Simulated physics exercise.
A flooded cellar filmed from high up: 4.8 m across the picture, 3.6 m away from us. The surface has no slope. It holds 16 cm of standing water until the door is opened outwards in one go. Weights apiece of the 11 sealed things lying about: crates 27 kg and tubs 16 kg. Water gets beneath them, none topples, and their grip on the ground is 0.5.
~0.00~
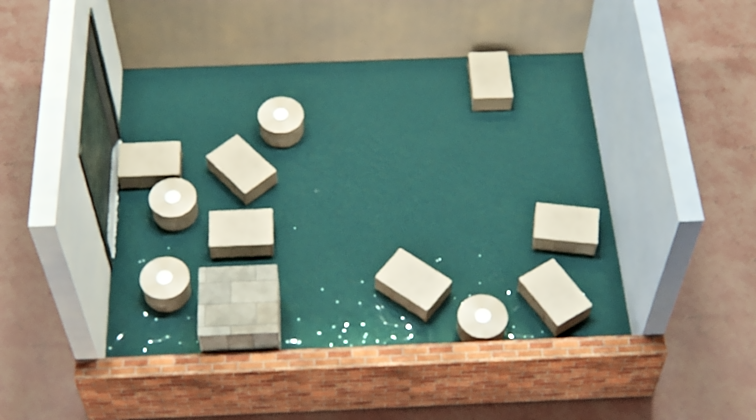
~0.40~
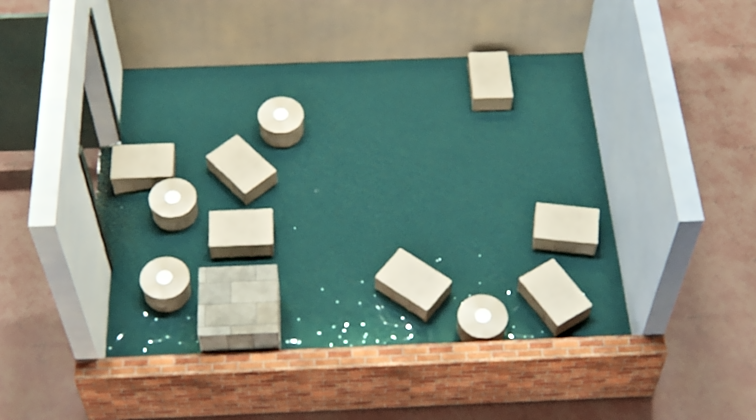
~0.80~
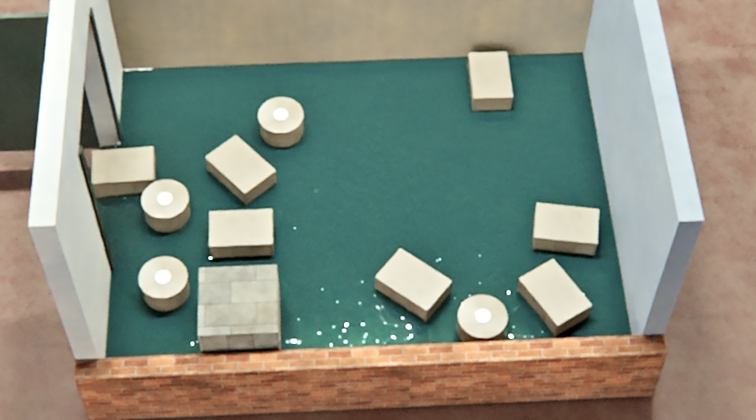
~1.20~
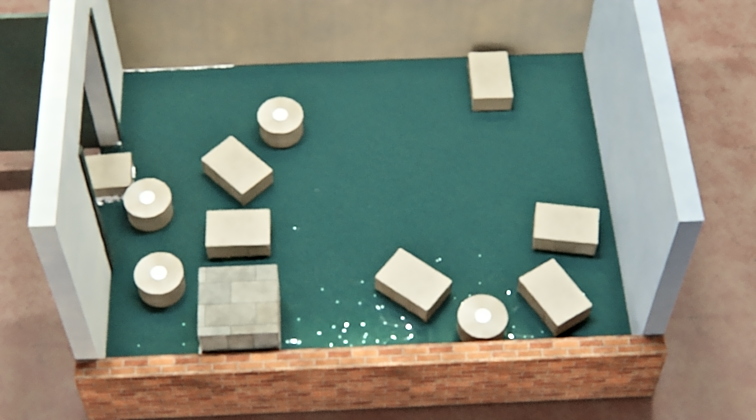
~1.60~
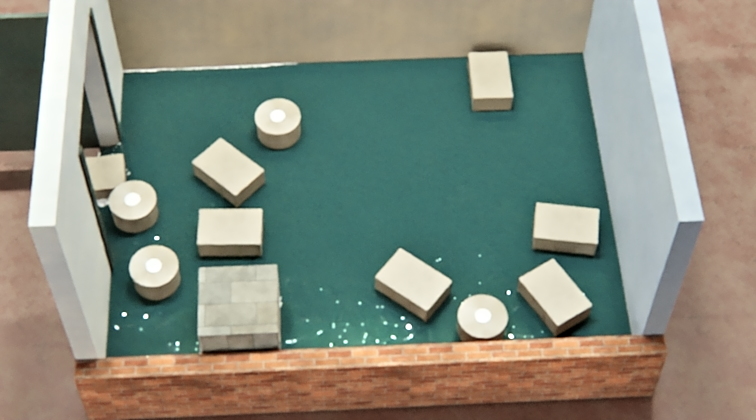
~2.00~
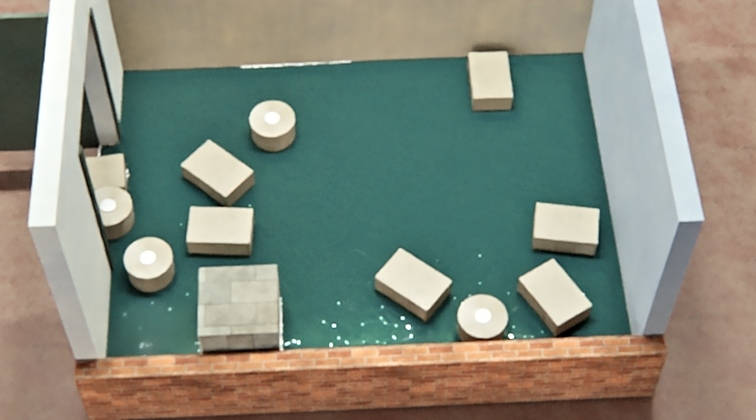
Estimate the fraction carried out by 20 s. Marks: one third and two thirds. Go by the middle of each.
That comes to from one to two thirds.
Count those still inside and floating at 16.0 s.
At that moment 0.
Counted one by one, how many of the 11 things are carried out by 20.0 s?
6 of them.
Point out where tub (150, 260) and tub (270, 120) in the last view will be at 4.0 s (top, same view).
Near (110, 227) and (234, 120).
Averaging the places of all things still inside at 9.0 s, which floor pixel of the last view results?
Near (463, 250).
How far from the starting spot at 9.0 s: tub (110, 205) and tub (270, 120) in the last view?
In turn: Gone out, washed out.
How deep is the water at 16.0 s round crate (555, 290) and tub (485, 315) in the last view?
Roughly 9 and 9 cm.
After 4.0 s 1 of 11 are out; 8 afloat.
After 9.0 s 6 of 11 are out; 5 afloat.
After 16.0 s 6 of 11 are out; 0 afloat.
After 20.0 s 6 of 11 are out; 0 afloat.
